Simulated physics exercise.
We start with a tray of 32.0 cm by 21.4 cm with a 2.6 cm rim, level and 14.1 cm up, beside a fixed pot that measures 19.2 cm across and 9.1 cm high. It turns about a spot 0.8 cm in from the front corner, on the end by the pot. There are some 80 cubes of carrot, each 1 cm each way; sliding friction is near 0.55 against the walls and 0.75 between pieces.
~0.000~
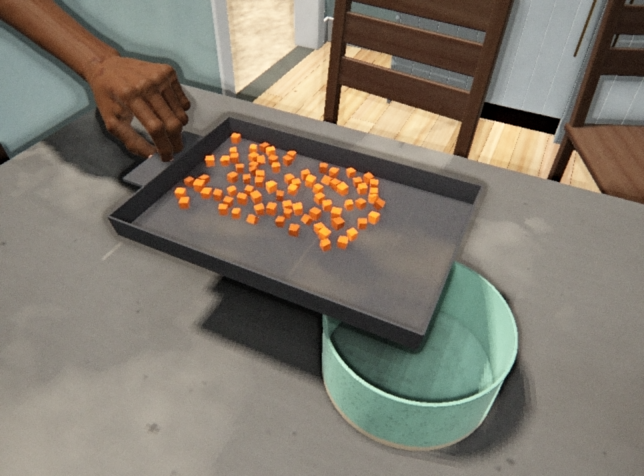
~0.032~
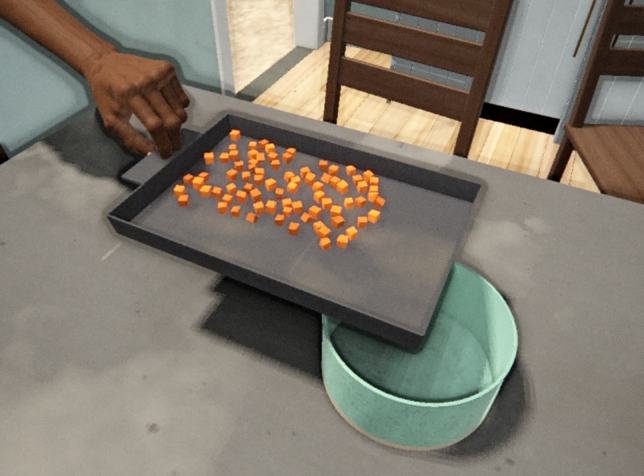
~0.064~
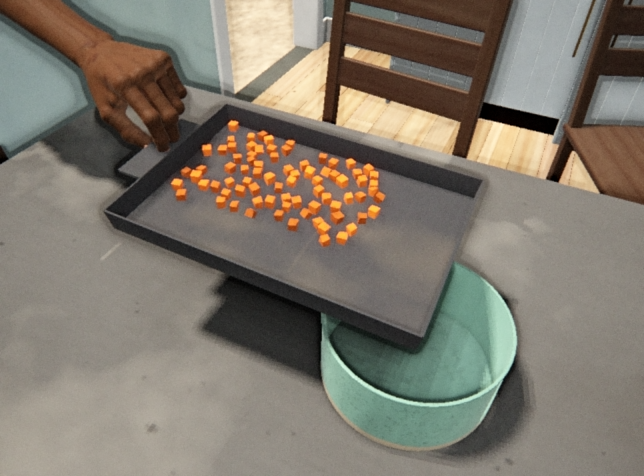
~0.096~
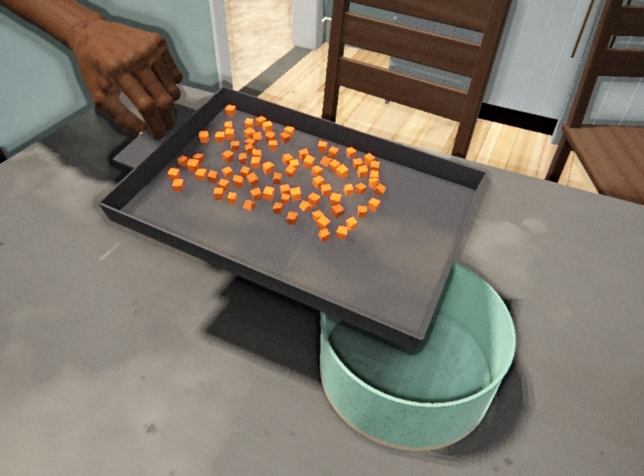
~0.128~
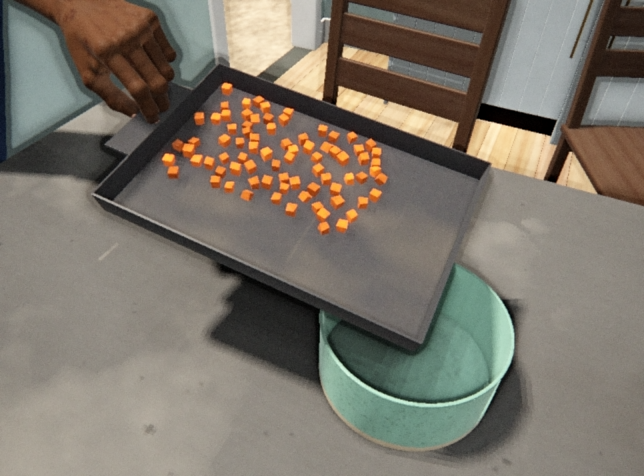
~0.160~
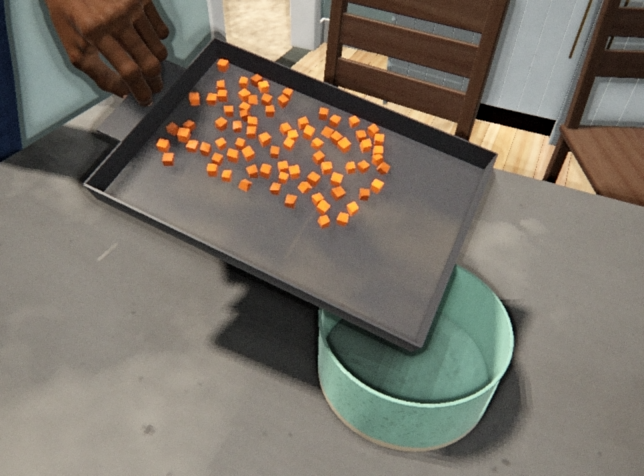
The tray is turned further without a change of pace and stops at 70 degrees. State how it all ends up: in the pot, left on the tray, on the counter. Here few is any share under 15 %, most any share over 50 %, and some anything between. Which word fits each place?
Pot: Few; tray: Few; counter: Most.
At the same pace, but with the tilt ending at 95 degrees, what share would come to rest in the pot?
Around 0 per cent, then.
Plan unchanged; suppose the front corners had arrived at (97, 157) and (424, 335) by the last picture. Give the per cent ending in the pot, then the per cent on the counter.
The pot gets 15 and the counter 55.
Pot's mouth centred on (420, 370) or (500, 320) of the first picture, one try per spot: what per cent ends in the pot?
Estimates: 30 in a hundred and 0 in a hundred.
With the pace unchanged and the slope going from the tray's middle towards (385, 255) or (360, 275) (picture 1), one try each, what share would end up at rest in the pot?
Near 20 and 0 per cent, in that order.
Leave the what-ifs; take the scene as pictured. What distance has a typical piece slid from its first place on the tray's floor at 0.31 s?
I'd say close to 0 centimetres.
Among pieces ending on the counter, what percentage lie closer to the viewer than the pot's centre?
Estimate: Close to 100 per cent of the pieces.
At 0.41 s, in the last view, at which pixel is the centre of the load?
At about (288, 114).
After 0.31 s, tilt 47 degrees; the tray holds 100 %, the pot 0 %.
Then, at 0.41 s, tilt 65 degrees; the tray holds 100 %, the pot 0 %.
Then, at 0.64 s, tilt 70 degrees; the tray holds 5 %, the pot 0 %.
In the end, at 2.1 s, pot 0 %, tray 5 %, counter 95 %.
